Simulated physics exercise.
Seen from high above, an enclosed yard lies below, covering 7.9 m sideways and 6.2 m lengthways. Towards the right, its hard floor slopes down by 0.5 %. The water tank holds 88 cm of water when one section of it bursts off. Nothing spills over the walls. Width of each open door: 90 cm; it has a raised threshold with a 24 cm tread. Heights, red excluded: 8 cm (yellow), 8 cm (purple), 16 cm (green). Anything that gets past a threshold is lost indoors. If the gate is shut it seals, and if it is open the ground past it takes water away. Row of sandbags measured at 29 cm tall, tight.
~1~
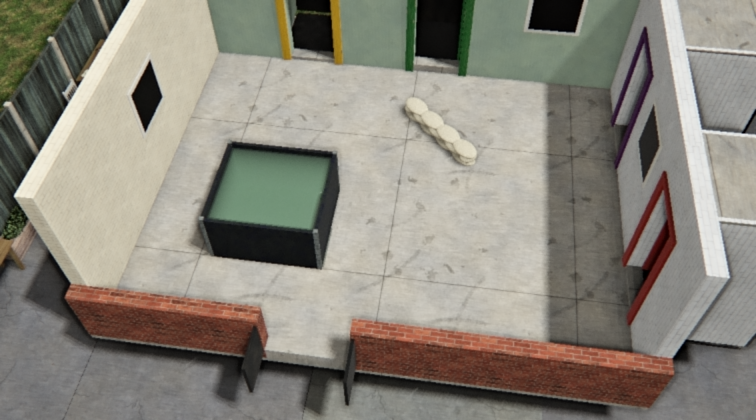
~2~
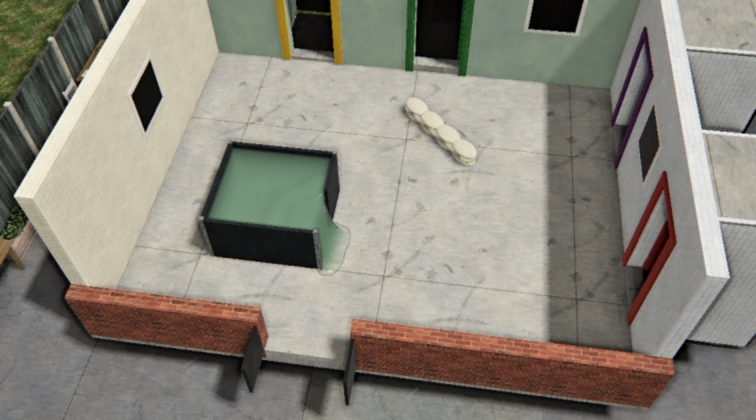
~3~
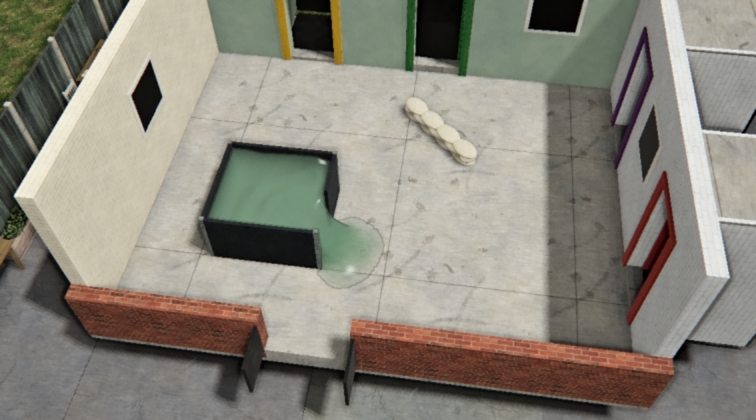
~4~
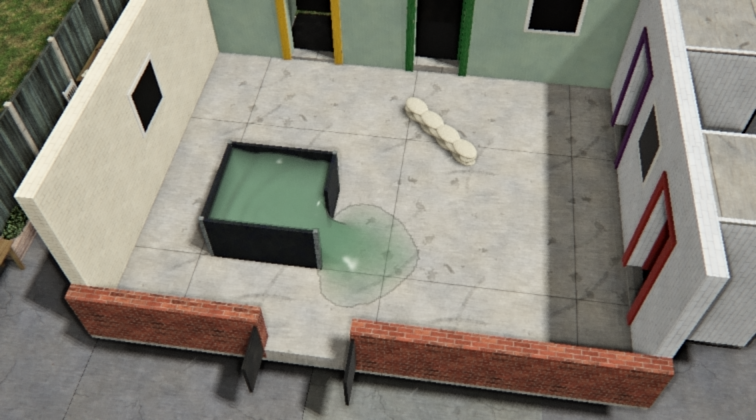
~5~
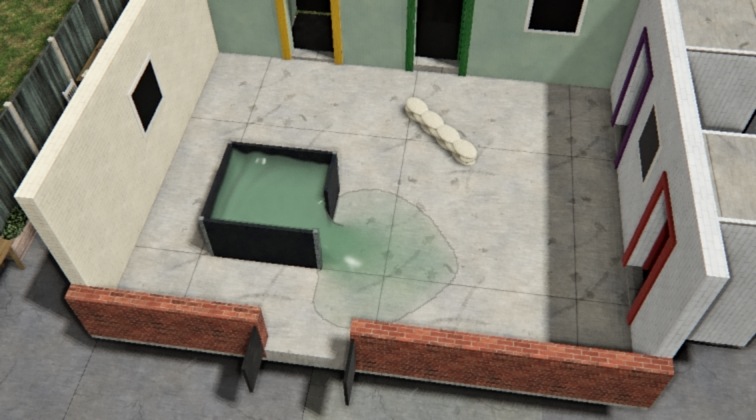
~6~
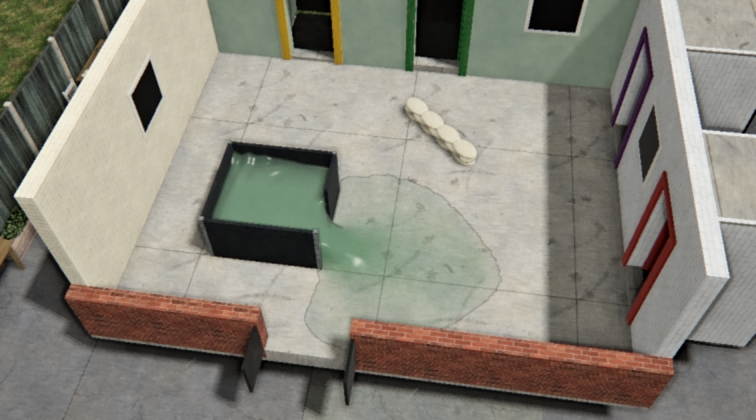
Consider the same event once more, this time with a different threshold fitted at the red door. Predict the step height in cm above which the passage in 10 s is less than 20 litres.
About 19 cm of height.
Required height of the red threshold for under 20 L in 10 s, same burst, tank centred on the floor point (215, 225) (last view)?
Then close to 15 cm.
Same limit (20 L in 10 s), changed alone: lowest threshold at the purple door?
Purple door - some 7.5 centimetres.
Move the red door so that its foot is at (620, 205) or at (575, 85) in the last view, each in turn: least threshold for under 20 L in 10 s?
Minimums: Roughly 12.5 cm and 14.5 cm.
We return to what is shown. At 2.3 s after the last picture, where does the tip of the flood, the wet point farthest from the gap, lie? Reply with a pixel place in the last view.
Pixel close to (604, 97).
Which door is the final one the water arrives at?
Yellow, last of all.
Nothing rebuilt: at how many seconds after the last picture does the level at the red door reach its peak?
Around 1.8 seconds.
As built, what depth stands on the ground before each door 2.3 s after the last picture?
Yellow door 0 cm, purple door 12 cm, green door 0 cm, red door 18 cm.
Then, 0.7 s after the last picture water covers 35 % of the floor, deepest (37 cm) near (335, 252); 9 cm at the red door, 0 litres in over its 6 cm threshold.
Then, 2.3 s after the last picture water covers 40 % of the floor, deepest (30 cm) near (586, 353); 18 cm at the red door, 111 litres in over its 6 cm threshold.
Then, 9.3 s after the last picture water covers 70 % of the floor, deepest (12 cm) near (456, 76); 8 cm at the red door, 268 litres in over its 6 cm threshold.
At the red door as built, the water peaked near 22 cm, 1.9 s after the last picture.
With a threshold of 15.5 cm, 43 litres would have come in within the 10 s; with 21.5 cm, 10 litres. So under 20 litres takes about 19 cm.
